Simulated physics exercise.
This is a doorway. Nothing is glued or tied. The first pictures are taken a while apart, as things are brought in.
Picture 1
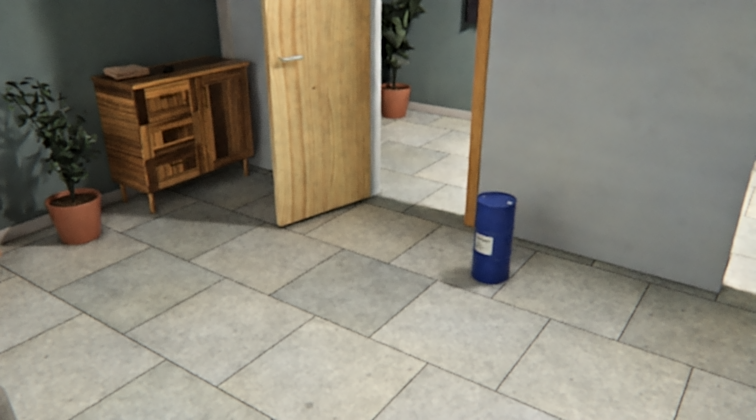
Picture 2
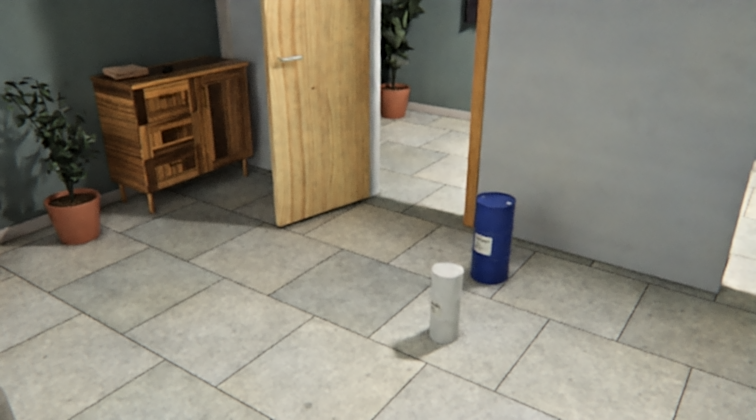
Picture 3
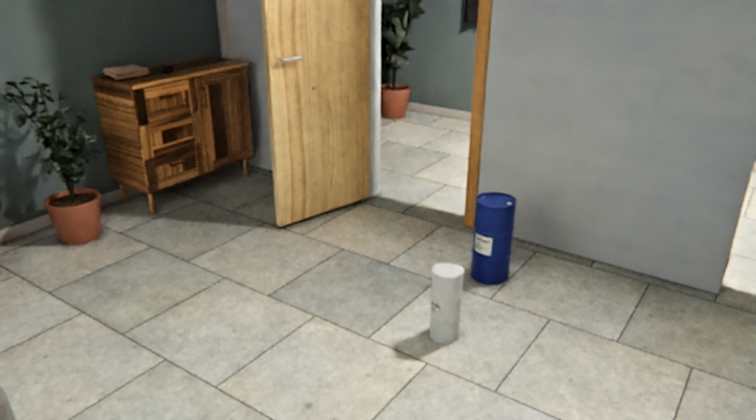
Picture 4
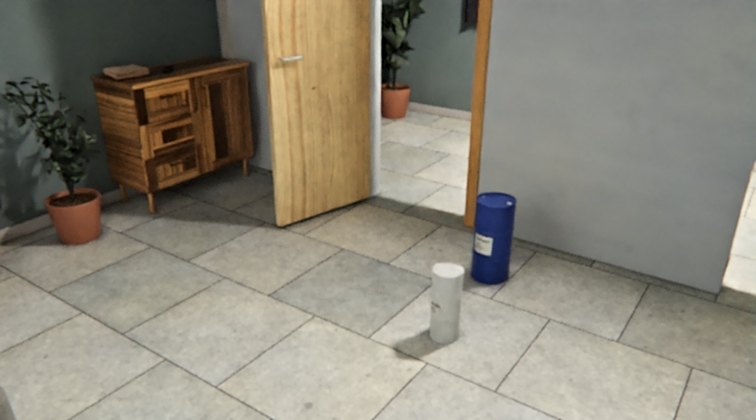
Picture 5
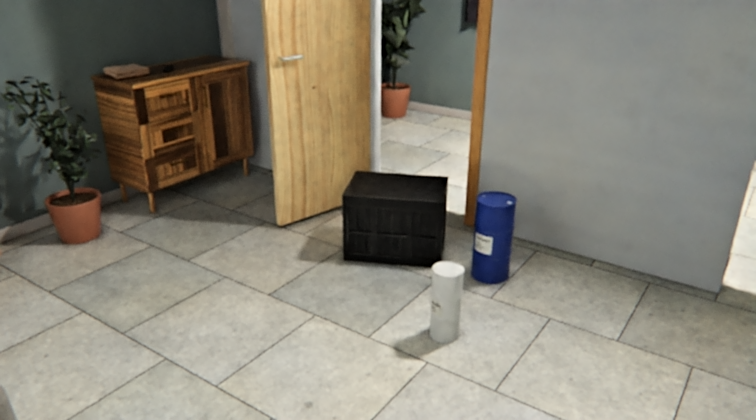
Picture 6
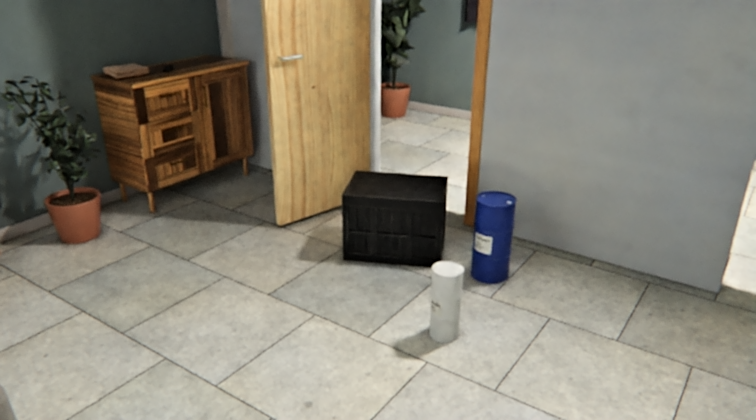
In a tiled room with a wide-open door, a blue canister stood alone by the doorway, then a white canister appeared in front of it, and later a black chest appeared beside them.
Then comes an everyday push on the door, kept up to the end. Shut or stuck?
Here the door is blocked.
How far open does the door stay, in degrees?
About 65°.
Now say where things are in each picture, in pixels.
The first frame shows door wide open and still.
The second frame shows door wide open and still; white canister (446, 303); blue canister (492, 238).
The third frame shows door wide open and still; white canister (446, 303); blue canister (493, 239).
The fourth frame shows door wide open and still; white canister (446, 303); blue canister (493, 238).
The fifth frame shows door wide open and still; white canister (446, 303); blue canister (493, 238).
The sixth frame shows door wide open and still; black chest (396, 218); white canister (446, 302).
Then, 0.60 s later than the last frame, door 94° open.
Then, 0.90 s later than the last frame, door 83° open.
Then, 1.30 s later than the last frame, door 67° open.
When it is over, door 64° open; all 3 as before. End places, in pixels of the last picture, black chest near (398, 218).
